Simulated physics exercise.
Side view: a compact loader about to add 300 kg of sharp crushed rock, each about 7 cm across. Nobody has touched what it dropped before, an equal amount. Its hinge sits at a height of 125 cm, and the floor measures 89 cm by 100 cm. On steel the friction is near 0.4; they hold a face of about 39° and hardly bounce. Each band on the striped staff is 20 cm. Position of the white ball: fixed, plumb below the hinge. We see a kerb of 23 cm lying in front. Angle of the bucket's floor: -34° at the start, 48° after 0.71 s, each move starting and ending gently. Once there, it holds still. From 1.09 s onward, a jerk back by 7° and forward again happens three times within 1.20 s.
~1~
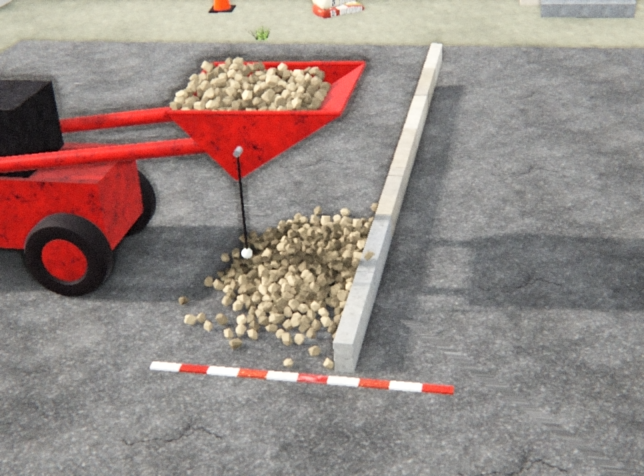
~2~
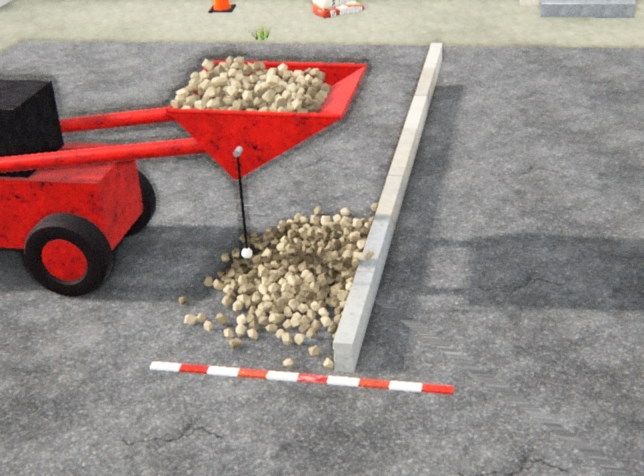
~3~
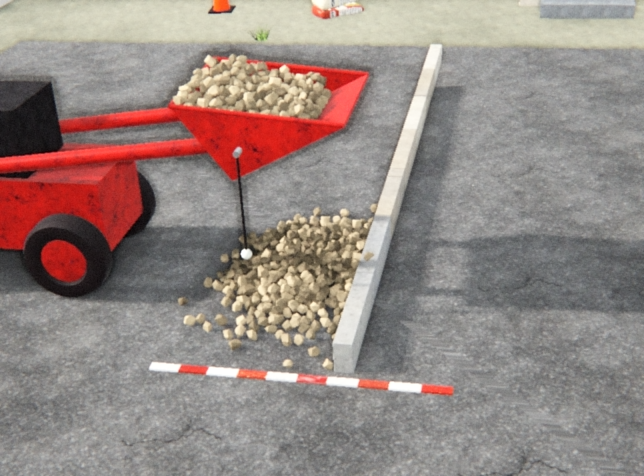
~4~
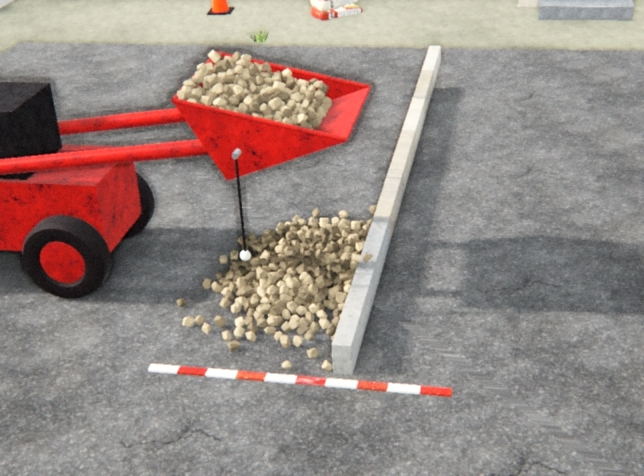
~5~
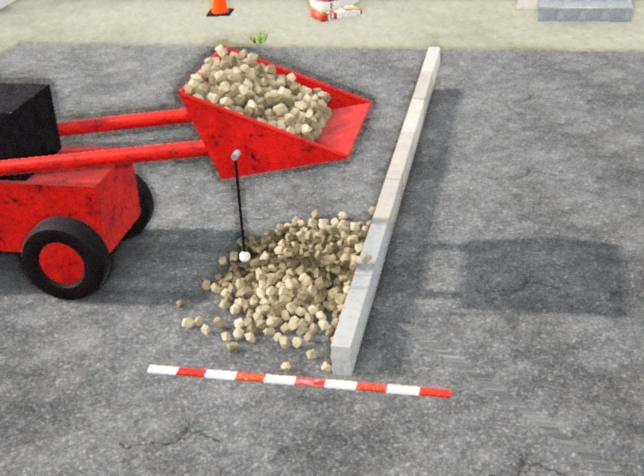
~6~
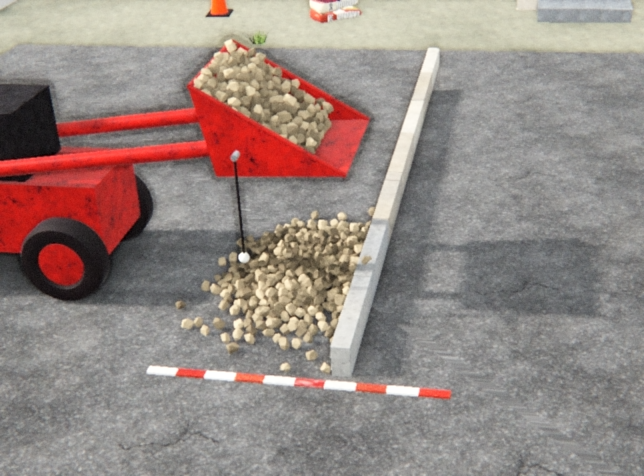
On a grey paved yard, a red loader holds a bucket of pale stones above a stone pile beside a long kerb, and the bucket gradually tilts forward, its front edge lowering while the machine stays in place.
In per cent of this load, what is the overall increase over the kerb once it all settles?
40 out of 100, about.
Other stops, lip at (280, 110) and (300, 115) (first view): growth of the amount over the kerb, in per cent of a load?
Some 0 percent first and 10 percent second.
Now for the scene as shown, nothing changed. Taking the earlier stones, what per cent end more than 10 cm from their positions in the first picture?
Roughly 0 % of them.
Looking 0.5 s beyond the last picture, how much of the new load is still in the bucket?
Reading: Near 70 % of the load.
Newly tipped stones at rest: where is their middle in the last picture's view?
They end up centred around (357, 269).
Then, 0.2 s after the last picture the floor is at 35°; in per cent of one load, 99 in the bucket, 101 on this side of the kerb; the foremost stones are at (355, 278).
Then, 0.5 s after the last picture the floor is at 48°; in per cent of one load, 72 in the bucket, 128 on this side of the kerb; the foremost stones are at (355, 265).
Then, 2.4 s after the last picture the floor is at 48°; in per cent of one load, 0 in the bucket, 160 on this side of the kerb, 40 over the kerb; the foremost stones are at (538, 297).
Then, 5.0 s after the last picture the floor is at 48°; in per cent of one load, 0 in the bucket, 160 on this side of the kerb, 40 over the kerb; the foremost stones are at (538, 297). Net gain over the kerb, 40.
